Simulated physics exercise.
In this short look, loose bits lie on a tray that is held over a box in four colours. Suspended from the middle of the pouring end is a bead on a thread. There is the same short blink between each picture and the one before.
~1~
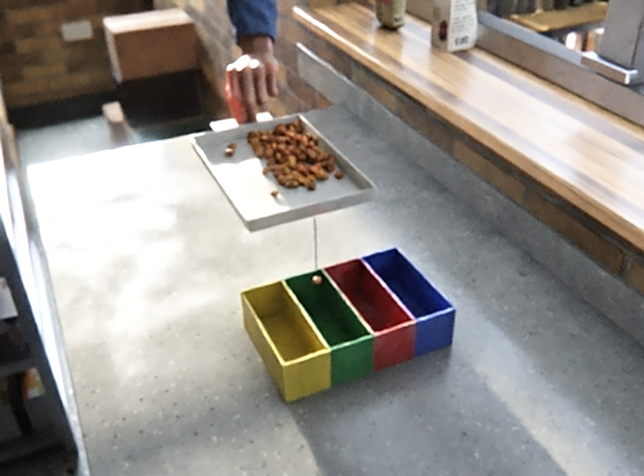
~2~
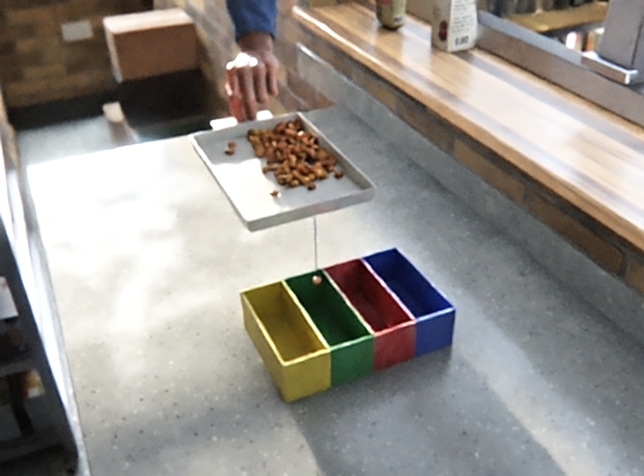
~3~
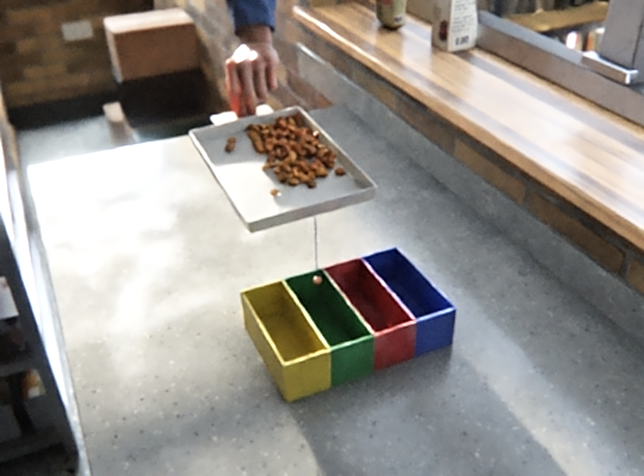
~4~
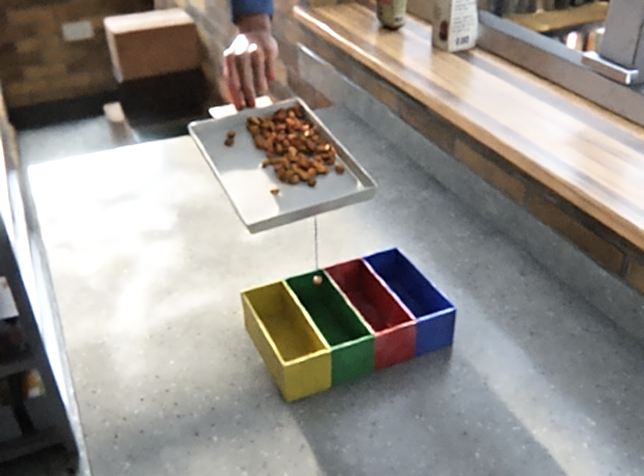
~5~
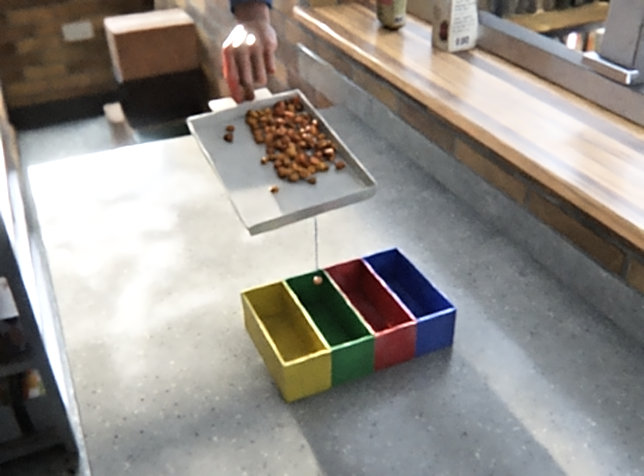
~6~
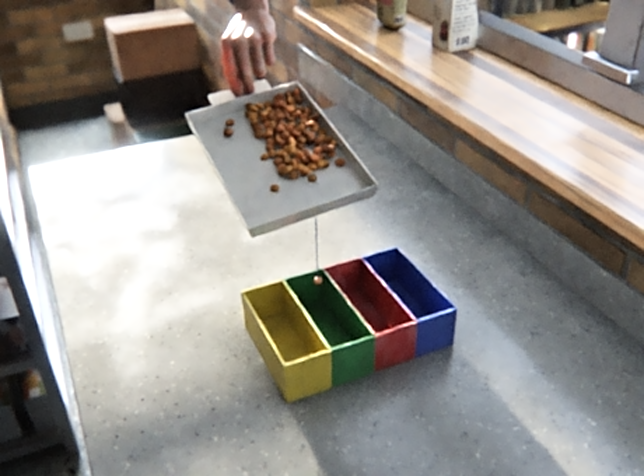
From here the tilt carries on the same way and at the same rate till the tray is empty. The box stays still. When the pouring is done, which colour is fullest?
Fullest: The yellow cell.
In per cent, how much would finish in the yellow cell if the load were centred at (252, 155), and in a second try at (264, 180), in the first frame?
Share in order: Roughly 70 %, 70 %.
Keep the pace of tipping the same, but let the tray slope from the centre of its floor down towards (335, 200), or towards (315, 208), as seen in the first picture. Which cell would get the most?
Try 1 - the cell in red / try 2 - the cell in red.
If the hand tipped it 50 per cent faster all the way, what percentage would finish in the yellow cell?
Roughly 60%.
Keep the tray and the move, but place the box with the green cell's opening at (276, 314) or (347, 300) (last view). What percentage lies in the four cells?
Roughly 100 %, then roughly 30 %.
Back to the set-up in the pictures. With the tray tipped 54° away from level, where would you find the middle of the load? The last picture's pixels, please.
Check around (274, 206) in the last picture.
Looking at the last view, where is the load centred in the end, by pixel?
Somewhere around (282, 354) in the last picture.
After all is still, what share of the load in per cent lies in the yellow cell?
About 60 per cent.
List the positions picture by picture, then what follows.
In the first frame, corners of the pouring end near (249, 218) and (374, 187), level; middle of the load near (295, 155), bits of cat kibble; bead on its thread near (317, 281); yellow cell near (307, 373); green cell near (352, 358); red cell near (394, 343); blue cell near (435, 329).
In the second frame, corners of the pouring end near (249, 219) and (374, 187), level; middle of the load near (295, 154).
In the third frame, corners of the pouring end near (249, 220) and (374, 186), tipped barely, lowest at the left corner; middle of the load near (295, 150).
In the fourth frame, corners of the pouring end near (249, 222) and (374, 185), tipped a little, lowest at the left corner; middle of the load near (287, 144).
In the fifth frame, corners of the pouring end near (249, 225) and (375, 184), tipped a little, lowest at the left corner; middle of the load near (286, 139).
In the sixth frame, corners of the pouring end near (250, 227) and (375, 184), tipped a little, lowest at the left corner; middle of the load near (286, 134); yellow cell near (308, 373); green cell near (353, 358); red cell near (395, 343); blue cell near (436, 329).
Shortly afterwards, tray tipped steeply; all but a few on the tray; only a few in the yellow cell; only a few falling or outside the box.
Next, tray tipped right over; near two thirds on the tray; a little in the yellow cell; a little in the green cell; near a quarter falling or outside the box.
Some moments later, tray tipped past a quarter turn; near two thirds in the yellow cell; a little in the green cell; near a quarter falling or outside the box.
In the end, tray tipped past a quarter turn; near two thirds in the yellow cell; a little in the green cell; none at all in the red cell; none at all in the blue cell; near a quarter outside the box.
